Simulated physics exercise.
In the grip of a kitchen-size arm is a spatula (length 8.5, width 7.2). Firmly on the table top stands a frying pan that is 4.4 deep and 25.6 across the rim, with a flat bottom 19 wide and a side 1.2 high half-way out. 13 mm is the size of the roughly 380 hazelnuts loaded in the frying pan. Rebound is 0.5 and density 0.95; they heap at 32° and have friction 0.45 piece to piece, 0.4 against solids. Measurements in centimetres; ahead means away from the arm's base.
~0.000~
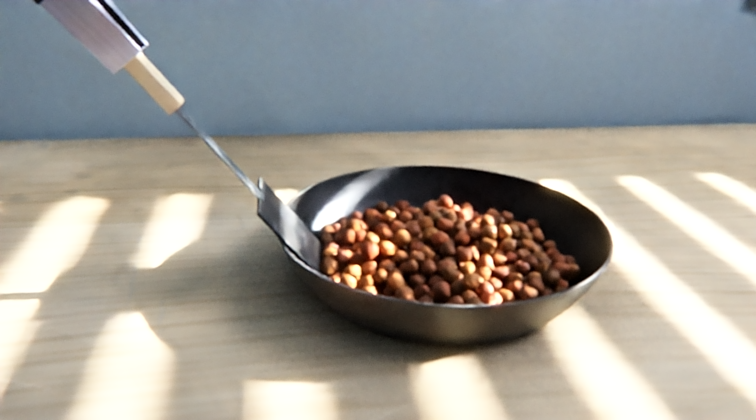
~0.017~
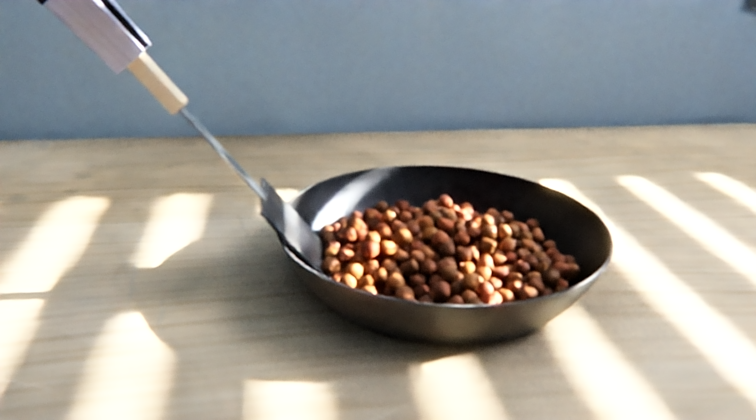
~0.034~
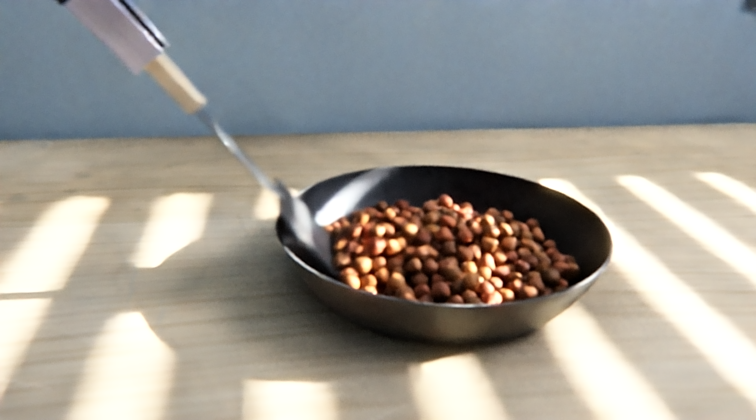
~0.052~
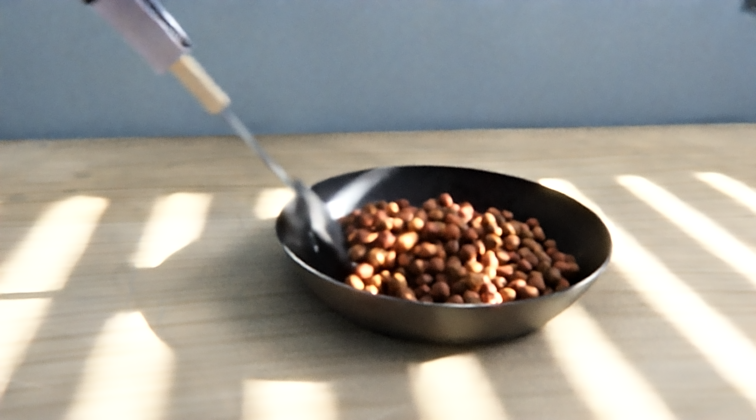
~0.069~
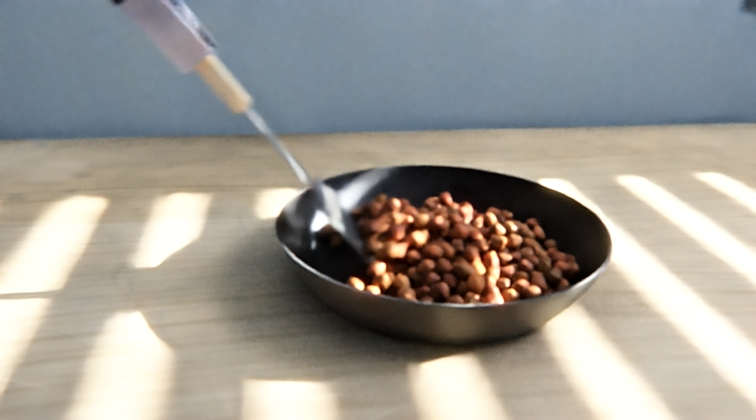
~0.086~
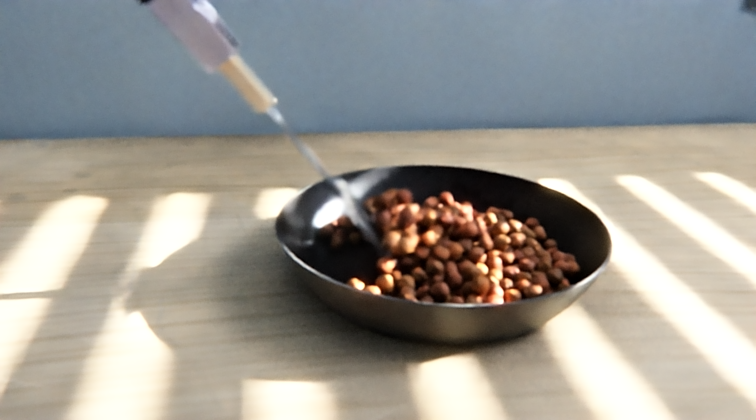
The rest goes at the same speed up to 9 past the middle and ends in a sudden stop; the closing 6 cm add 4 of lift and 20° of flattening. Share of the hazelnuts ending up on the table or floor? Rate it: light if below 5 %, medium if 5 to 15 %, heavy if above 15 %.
Rating: Heavy.
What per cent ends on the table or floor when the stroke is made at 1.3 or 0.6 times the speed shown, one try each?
25 and 10 %.
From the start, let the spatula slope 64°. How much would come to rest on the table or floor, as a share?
That would leave close to 20 per cent on the table or floor.
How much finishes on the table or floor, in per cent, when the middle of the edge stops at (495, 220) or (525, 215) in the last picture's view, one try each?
First try roughly 5 percent, second roughly 15 percent.
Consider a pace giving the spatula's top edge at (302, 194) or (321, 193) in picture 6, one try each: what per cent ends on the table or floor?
Respectively, around 10 and 15 per cent.
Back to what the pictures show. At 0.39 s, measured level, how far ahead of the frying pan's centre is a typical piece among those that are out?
It comes to near 20 cm ahead of the middle.
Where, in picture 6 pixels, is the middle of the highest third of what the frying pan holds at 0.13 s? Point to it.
(459, 230).
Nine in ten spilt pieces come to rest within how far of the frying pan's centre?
About 50 cm from the centre.
After 0.13 s, sloping 52°, highest piece 7 above the table; 375 in the frying pan.
After 0.17 s, sloping 45°, highest piece 8 above the table; 375 in the frying pan.
After 0.39 s, sloping 32°, highest piece 6 above the table; 296 in the frying pan, 73 on the table or floor, 6 on the blade or in flight.
After 1.44 s, sloping 32°, highest piece 5 above the table; 296 in the frying pan, 79 on the table or floor.
In the end, 296 in the frying pan, 79 on the table or floor. That is 21 % on the table or floor.
